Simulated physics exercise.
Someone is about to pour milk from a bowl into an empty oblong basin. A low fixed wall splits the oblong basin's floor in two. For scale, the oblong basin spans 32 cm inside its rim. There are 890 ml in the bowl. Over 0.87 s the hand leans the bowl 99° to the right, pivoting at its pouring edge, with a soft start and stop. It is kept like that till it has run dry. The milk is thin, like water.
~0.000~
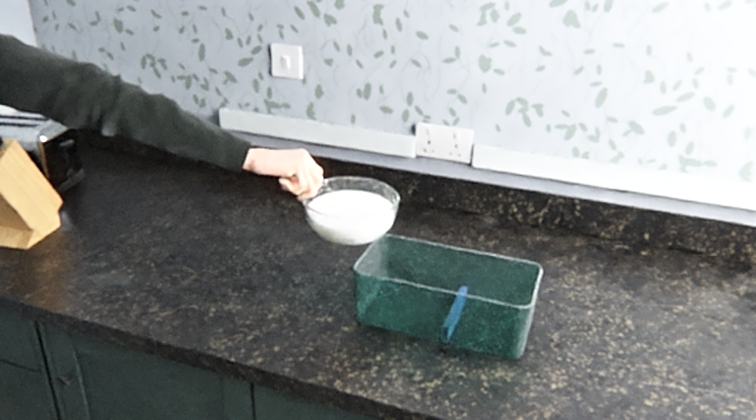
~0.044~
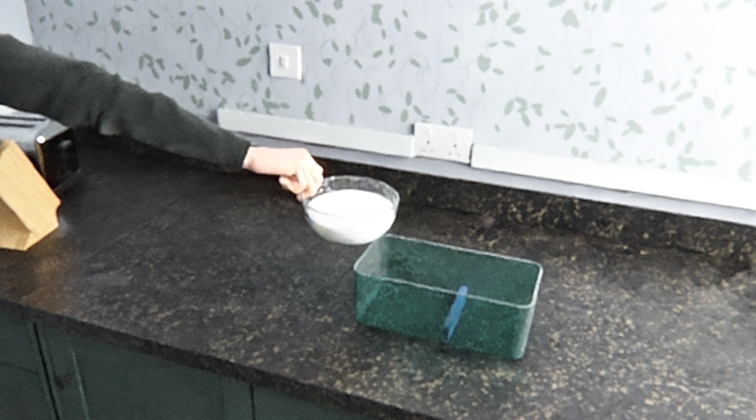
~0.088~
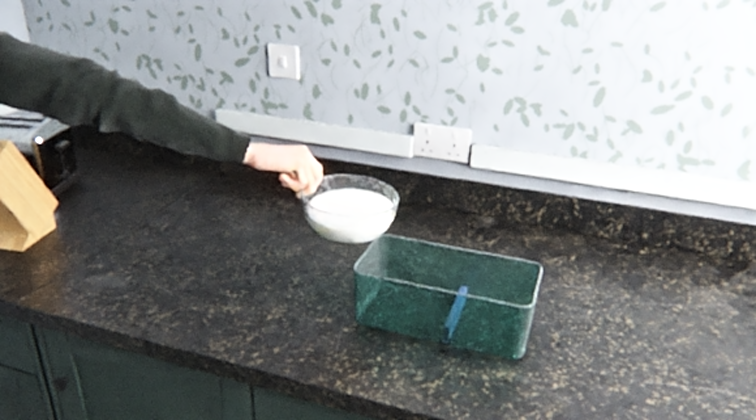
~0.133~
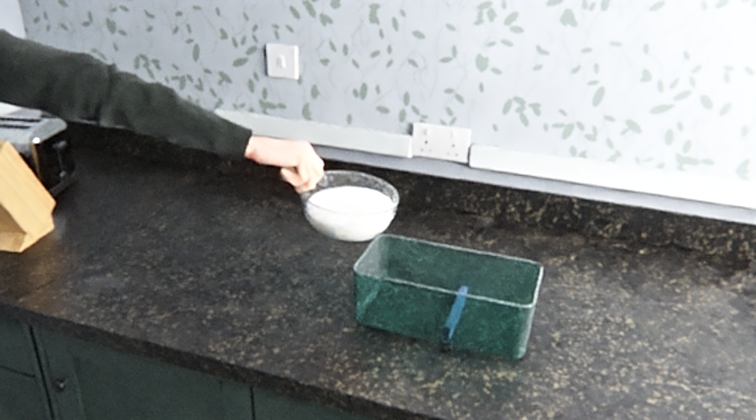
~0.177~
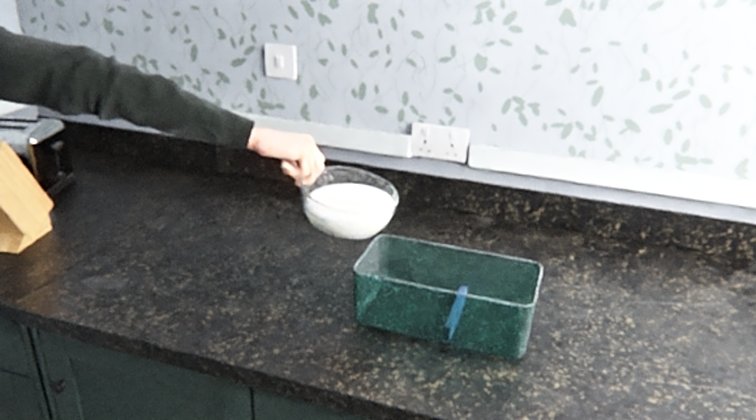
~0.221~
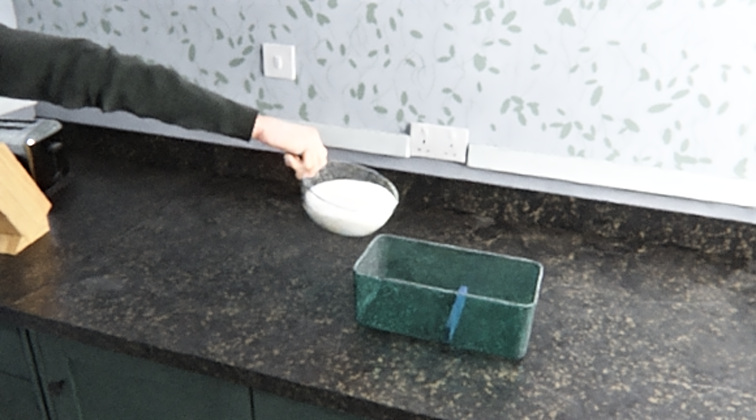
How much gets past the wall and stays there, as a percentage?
Roughly 39 per cent is past the wall.
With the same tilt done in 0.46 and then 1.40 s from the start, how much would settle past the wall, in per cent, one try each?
In turn about 45 and 25 per cent.
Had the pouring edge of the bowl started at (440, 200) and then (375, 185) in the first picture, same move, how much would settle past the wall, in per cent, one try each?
In turn about 70 and 20 per cent.
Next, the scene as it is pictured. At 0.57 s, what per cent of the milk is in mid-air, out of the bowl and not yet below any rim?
About 40 per cent.
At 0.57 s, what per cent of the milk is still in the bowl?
About 54 per cent.
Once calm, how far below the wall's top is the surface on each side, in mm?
Some 14 mm on the left and 16 mm on the right.
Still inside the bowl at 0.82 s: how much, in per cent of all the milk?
Some 4 per cent.
Then, 0.57 s in, the tilt is 72° and 55 per cent is still to pour, 5 is left of the wall and 0 right of it.
Then, 0.82 s in, the tilt is 98° and 4 per cent is still to pour, 38 is left of the wall and 40 right of it.
Then, 1.08 s in, the tilt is 99° and 0 per cent is still to pour, 59 is left of the wall and 37 right of it.
Then, 1.37 s in, the tilt is 99° and 0 per cent is still to pour, 60 is left of the wall and 37 right of it.
Finally, 58 per cent lies left of the wall, 39 right of it and 3 outside.
